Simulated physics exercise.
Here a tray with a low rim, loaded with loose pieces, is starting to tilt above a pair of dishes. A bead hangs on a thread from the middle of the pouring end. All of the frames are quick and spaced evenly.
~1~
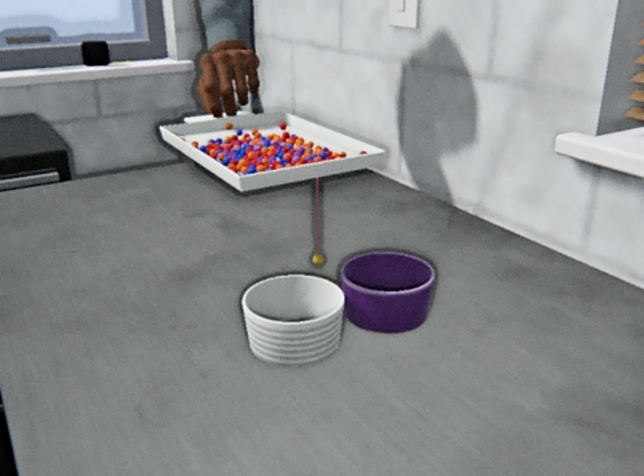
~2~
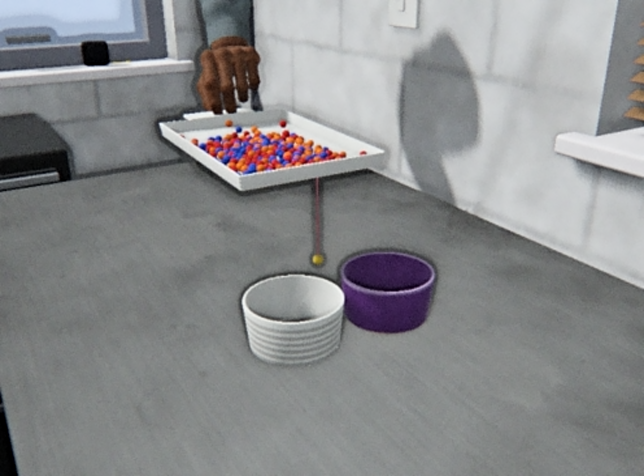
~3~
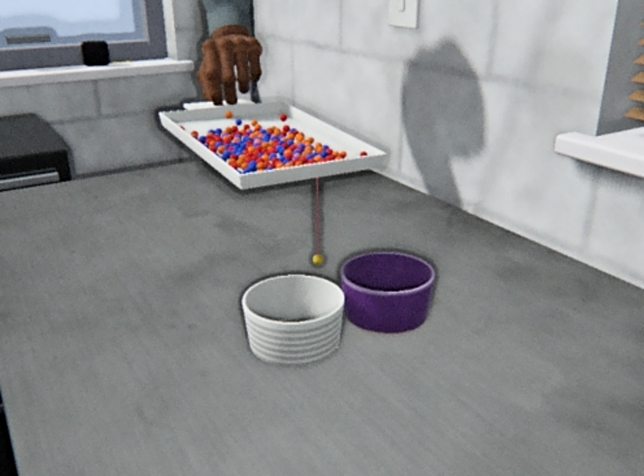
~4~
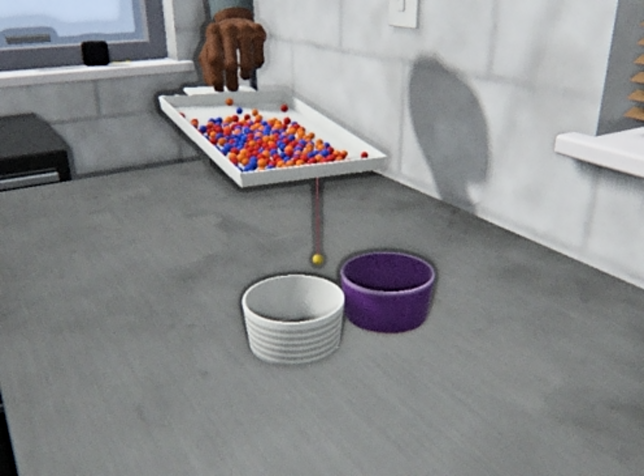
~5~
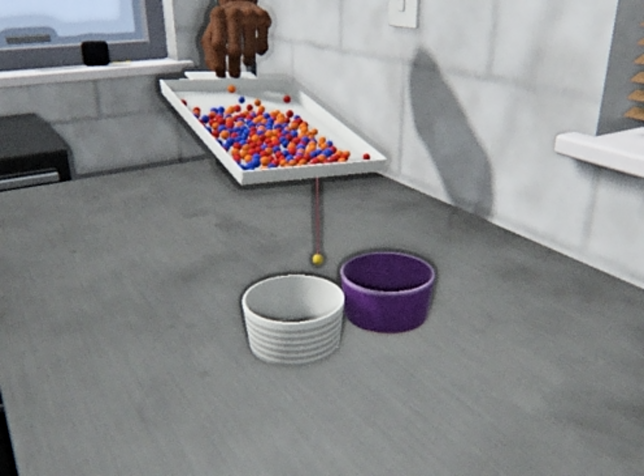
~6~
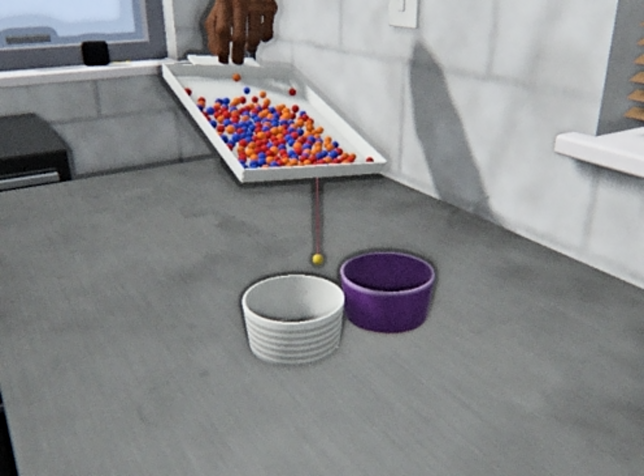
The footage shows a hand raising the far end of a white tray of red, orange and blue beads above a white dish and a purple dish, the beads shifting toward the near end as the tray tilts.
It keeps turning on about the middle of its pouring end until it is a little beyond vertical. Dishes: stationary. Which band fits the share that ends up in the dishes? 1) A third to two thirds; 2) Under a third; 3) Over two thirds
Answer: 3.
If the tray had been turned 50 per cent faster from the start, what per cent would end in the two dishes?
I'd say near 90 per cent.
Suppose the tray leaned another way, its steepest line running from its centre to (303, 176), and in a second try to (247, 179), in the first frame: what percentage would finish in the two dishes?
Lab note: Try one about 80 %, try two about 50 %.
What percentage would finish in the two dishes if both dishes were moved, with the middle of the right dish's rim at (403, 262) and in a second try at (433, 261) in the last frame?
Near 90 % and 70 %.
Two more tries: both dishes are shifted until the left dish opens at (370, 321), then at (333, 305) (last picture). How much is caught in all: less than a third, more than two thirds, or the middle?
First: Below one third. Second: One to two thirds.
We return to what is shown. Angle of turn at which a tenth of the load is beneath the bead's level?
I'd put it at about 75 degrees.
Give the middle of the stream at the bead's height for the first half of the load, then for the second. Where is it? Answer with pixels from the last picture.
Starting near (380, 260), moving on to near (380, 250).
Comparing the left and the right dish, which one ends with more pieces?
Observation: The right-placed dish is the fuller of the two.
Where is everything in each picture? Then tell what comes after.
Corners of the pouring end near (241, 176) and (381, 151), level; middle of the load near (270, 155), round plastic beads; left dish near (319, 339); right dish near (415, 308); bead on its thread near (318, 260), in the first picture.
Corners of the pouring end near (241, 175) and (382, 151), level; middle of the load near (271, 154), in the second picture.
Corners of the pouring end near (241, 174) and (382, 153), tipped barely, lowest at the right corner; middle of the load near (271, 150), in the third picture.
Corners of the pouring end near (242, 172) and (383, 155), tipped a little, lowest at the right corner; middle of the load near (272, 145), in the fourth picture.
Corners of the pouring end near (244, 170) and (383, 158), tipped a little, lowest at the right corner; middle of the load near (274, 140), in the fifth picture.
Corners of the pouring end near (245, 168) and (384, 160), tipped clearly, lowest at the right corner; middle of the load near (280, 138), all but a few on the move; left dish near (319, 339); right dish near (415, 308), in the sixth picture.
Shortly afterwards, tray tipped steeply; all but a few on the tray; only a few in the right dish; only a few in the air.
Next, tray tipped right over; near a quarter on the tray; a little in the left dish; near two thirds in the right dish; a little outside both; a little in the air.
Some moments later, tray tipped past a quarter turn; a little in the left dish; the bulk in the right dish; a little outside both.
In the end, tray tipped past a quarter turn; a little in the left dish; the bulk in the right dish; a little outside both.
